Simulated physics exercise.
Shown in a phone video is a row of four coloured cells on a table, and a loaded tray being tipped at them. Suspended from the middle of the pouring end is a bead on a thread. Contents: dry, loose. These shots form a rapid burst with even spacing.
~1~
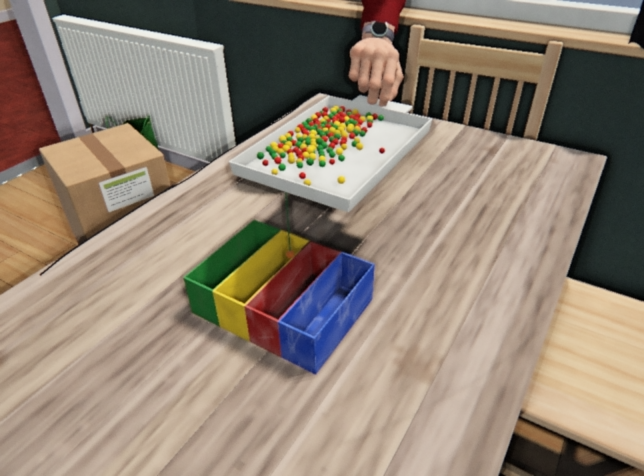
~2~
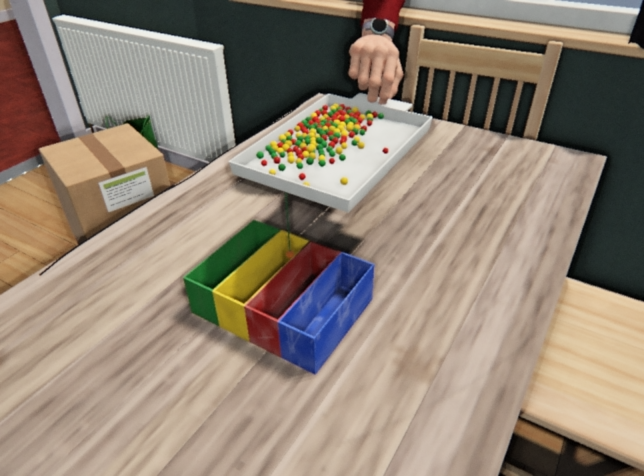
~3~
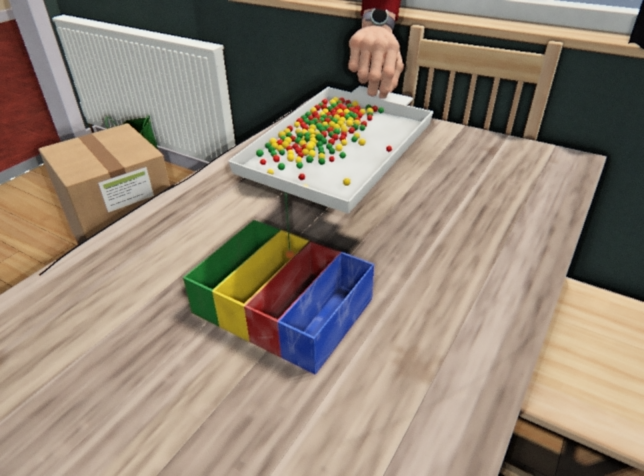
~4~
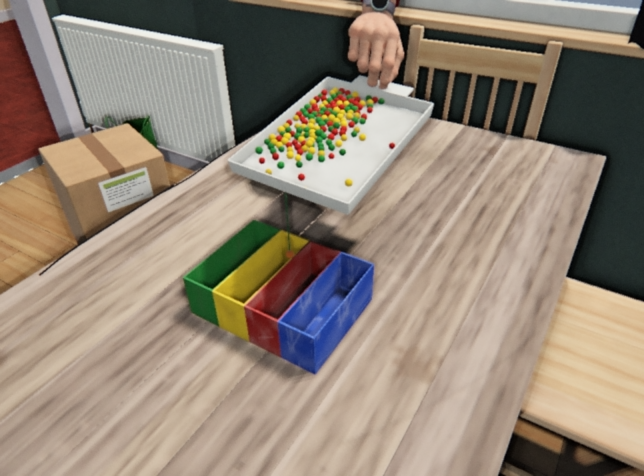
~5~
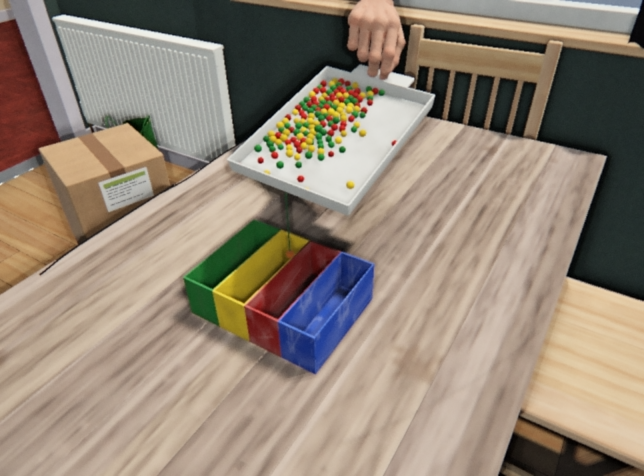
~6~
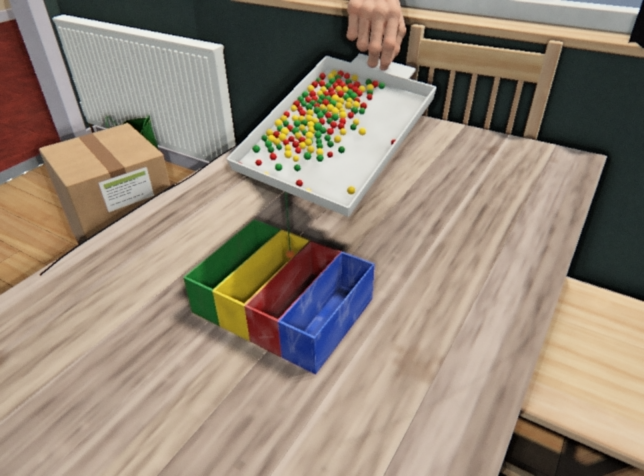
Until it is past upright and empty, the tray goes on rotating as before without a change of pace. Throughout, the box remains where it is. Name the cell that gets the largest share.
Blue.
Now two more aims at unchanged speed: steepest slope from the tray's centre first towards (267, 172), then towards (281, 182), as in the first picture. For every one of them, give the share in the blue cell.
First case about 0 percent; second case about 0 percent.
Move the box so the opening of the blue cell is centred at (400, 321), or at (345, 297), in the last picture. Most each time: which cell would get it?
Try 1 - the yellow cell. Try 2 - the cell in blue.
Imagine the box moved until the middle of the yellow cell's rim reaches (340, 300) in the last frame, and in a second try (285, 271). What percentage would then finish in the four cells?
It would be roughly 90 per cent in the first placement and roughly 100 per cent in the second.
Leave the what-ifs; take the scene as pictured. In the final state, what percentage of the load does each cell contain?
In per cent: The green cell gets 0, the yellow cell 0, the red cell 20 and the blue cell 60.
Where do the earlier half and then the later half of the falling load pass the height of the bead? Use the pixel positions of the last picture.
The opening part goes through (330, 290); what follows goes through (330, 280).
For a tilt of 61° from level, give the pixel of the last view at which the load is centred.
Somewhere around pixel (315, 175) in the last picture.
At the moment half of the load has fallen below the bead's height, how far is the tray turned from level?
Angle: Approx. 100 degrees.
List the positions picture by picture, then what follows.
The first picture shows corners of the pouring end at (232, 161) and (349, 198), level; middle of the load at (323, 136), round plastic beads; bead on its thread at (290, 254); green cell at (202, 298); yellow cell at (232, 313); red cell at (263, 328); blue cell at (298, 344).
The second picture shows corners of the pouring end at (231, 161) and (348, 198), level; middle of the load at (322, 134).
The third picture shows corners of the pouring end at (231, 161) and (348, 200), tipped barely, lowest at the right corner; middle of the load at (322, 130).
The fourth picture shows corners of the pouring end at (230, 160) and (348, 202), tipped a little, lowest at the right corner; middle of the load at (322, 125), a small part on the move.
The fifth picture shows corners of the pouring end at (230, 159) and (348, 204), tipped a little, lowest at the right corner; middle of the load at (321, 119), a small part on the move.
The sixth picture shows corners of the pouring end at (229, 158) and (348, 206), tipped clearly, lowest at the right corner; middle of the load at (320, 116), nearly all on the move; green cell at (202, 298); yellow cell at (232, 313); red cell at (263, 328); blue cell at (298, 344).
Soon, tray tipped steeply; nearly all on the tray; a stray few in the blue cell; a stray few falling or outside the box.
A while on, tray tipped past a quarter turn; about a quarter on the tray; about a third in the blue cell; a small part in the red cell; a stray few in the yellow cell; about a third falling or outside the box.
Towards the end, tray tipped past a quarter turn; about two thirds in the blue cell; about a quarter in the red cell; a stray few in the yellow cell; about a quarter falling or outside the box.
Finally, tray tipped past a quarter turn; about two thirds in the blue cell; about a quarter in the red cell; a stray few in the yellow cell; none in the green cell; about a quarter outside the box.
